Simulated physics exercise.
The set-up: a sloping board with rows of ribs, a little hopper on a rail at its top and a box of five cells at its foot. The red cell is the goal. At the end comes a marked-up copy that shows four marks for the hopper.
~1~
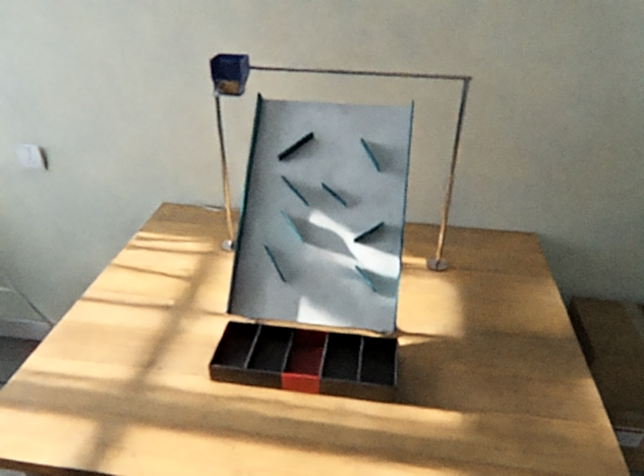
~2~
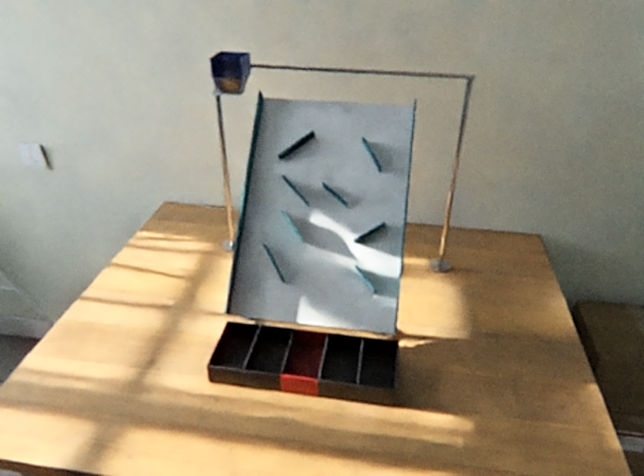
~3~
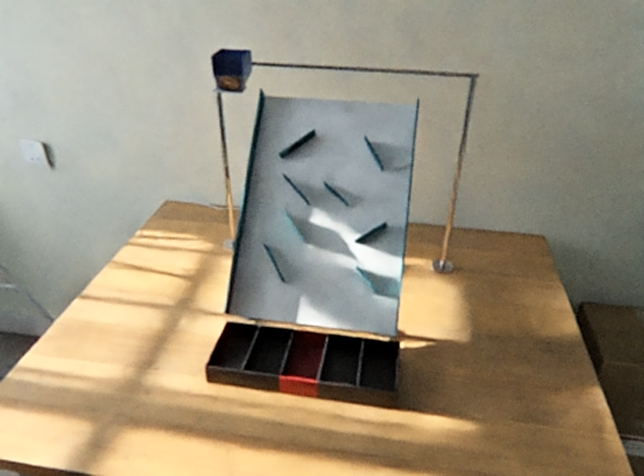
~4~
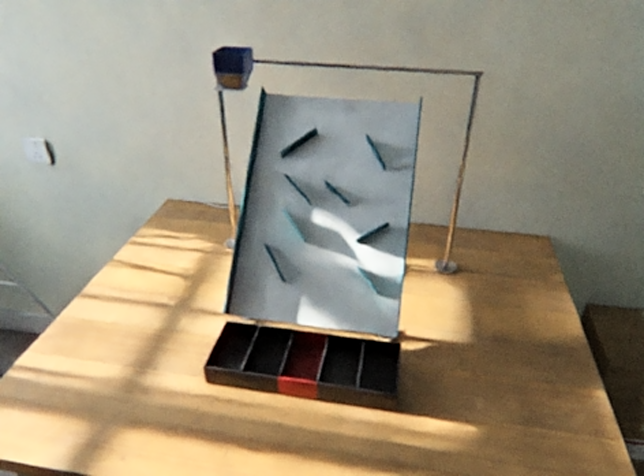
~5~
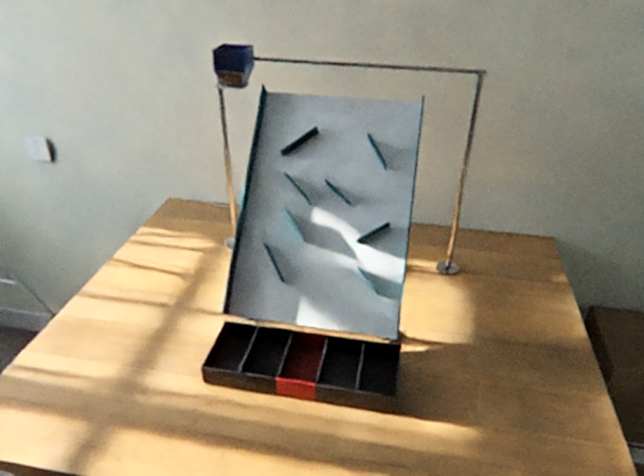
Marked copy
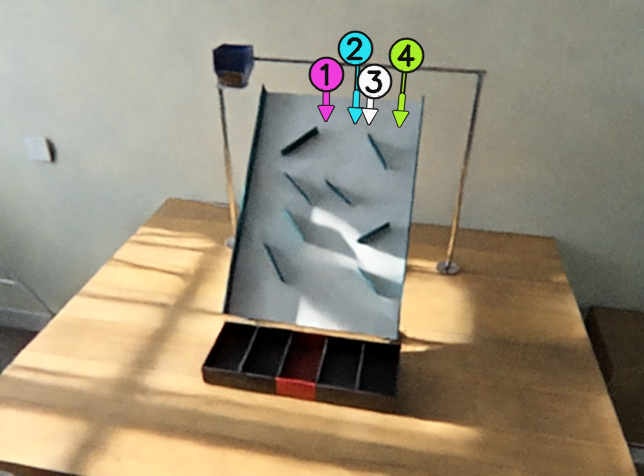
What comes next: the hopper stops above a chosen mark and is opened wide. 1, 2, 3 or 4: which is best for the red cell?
Best: 2.
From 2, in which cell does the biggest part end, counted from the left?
The third.
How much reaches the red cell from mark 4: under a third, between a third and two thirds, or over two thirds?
Mark 4 gives under a third.
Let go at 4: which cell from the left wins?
It is the fifth one.
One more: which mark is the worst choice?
Mark 4.
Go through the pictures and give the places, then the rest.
The first frame shows hopper near (234, 88), allspice berries, door shut.
The second frame shows ribs (278, 155) to (313, 131), (363, 137) to (381, 167), (283, 175) to (307, 203).
The third frame shows ribs (324, 182) to (348, 203), (282, 210) to (303, 240), (355, 240) to (386, 222).
The fourth frame shows ribs (264, 243) to (283, 281), (358, 266) to (378, 293).
The fifth frame shows red cell near (296, 389), number 3 of 5 from the left.
On the marked copy, mark 1 meets the board at (326, 115); mark 2 meets the board at (355, 117); mark 3 meets the board at (369, 118); mark 4 meets the board at (399, 121).
With 1, close to a third in the red cell, close to half in other cells, a small share outside the box.
With 2, close to two thirds in the red cell, close to a quarter in other cells, a small share outside the box.
With 3, close to a third in the red cell, close to a third in other cells, close to a quarter outside the box.
With 4, only a few in the red cell, the bulk in other cells, a small share outside the box.
